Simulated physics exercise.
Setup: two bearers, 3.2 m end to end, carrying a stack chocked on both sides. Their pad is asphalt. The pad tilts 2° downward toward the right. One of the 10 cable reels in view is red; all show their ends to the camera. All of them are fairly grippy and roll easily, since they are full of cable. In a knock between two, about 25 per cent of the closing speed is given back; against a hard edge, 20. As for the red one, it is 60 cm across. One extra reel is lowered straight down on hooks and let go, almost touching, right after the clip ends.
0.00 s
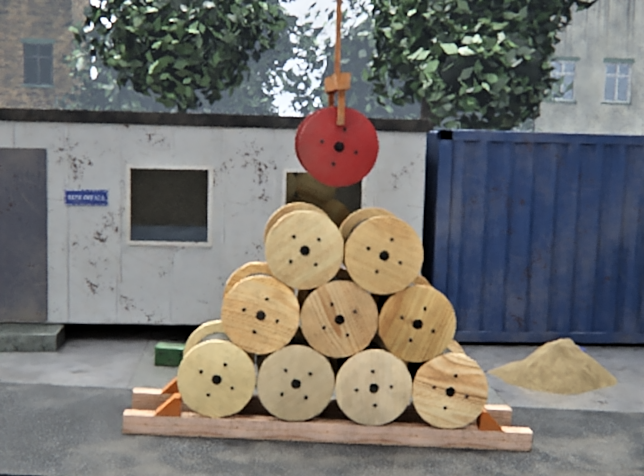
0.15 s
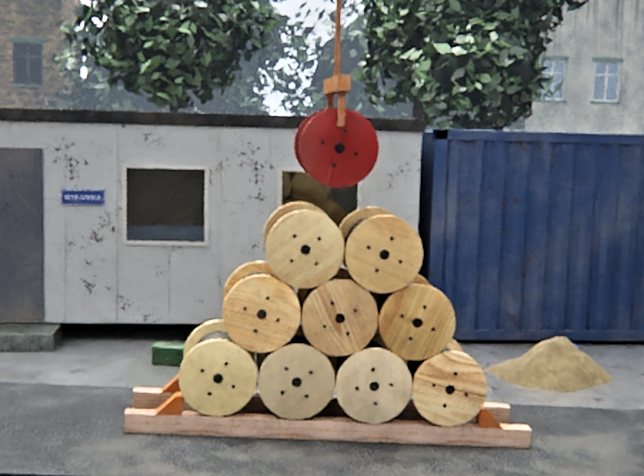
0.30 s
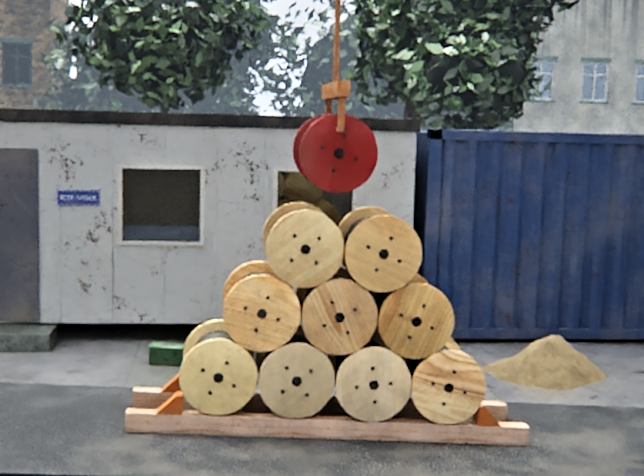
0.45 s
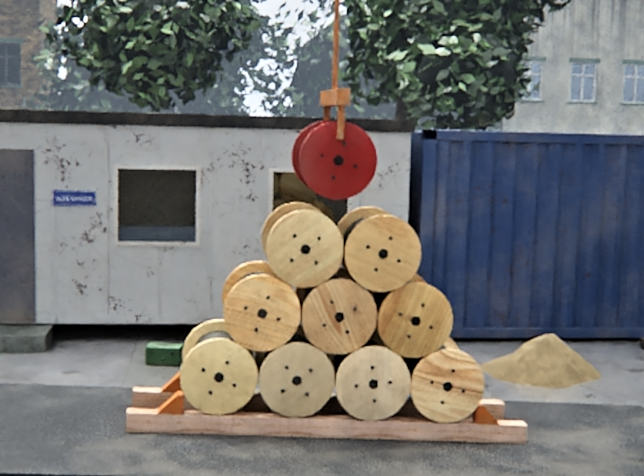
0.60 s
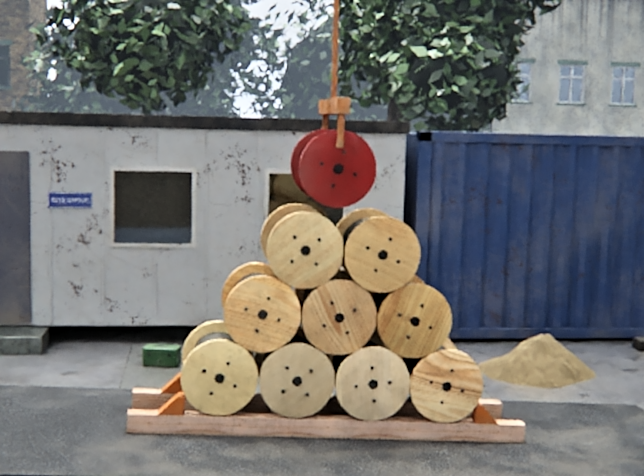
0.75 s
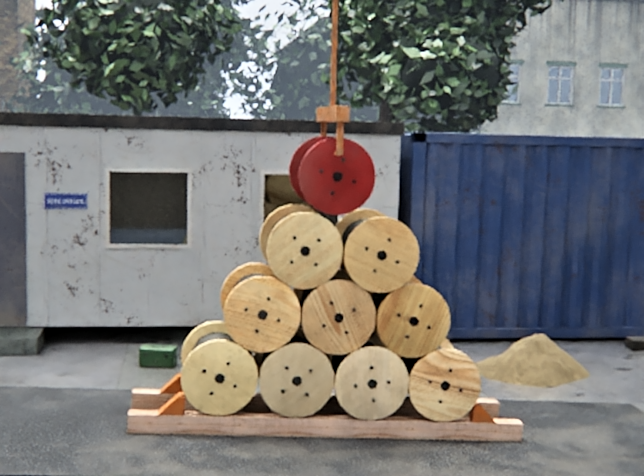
In this clip, a red cable reel hanging from an orange line is slowly lowered a short way above a pyramid of nine wooden reels chocked on two bearers, while the view shifts slightly against the background.
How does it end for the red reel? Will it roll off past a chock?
It never passes a chock.
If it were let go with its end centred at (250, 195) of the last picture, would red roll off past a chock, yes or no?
In that case red does it.
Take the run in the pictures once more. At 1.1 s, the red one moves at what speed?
0.4 m/s, roughly.
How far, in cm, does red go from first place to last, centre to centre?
Displacement for red: 30.
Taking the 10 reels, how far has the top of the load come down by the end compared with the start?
30 cm.
After 1.1 s, red is up on others, 115 cm inside the right chock, rolling right; 0 past a chock so far.
After 1.3 s, no change for red; 0 past a chock so far.
After 1.7 s, red is up on others, 115 cm inside the right chock; 0 past a chock so far.
At rest (2.0 s), red is up on others, 115 cm inside the left chock; 0 past a chock so far.
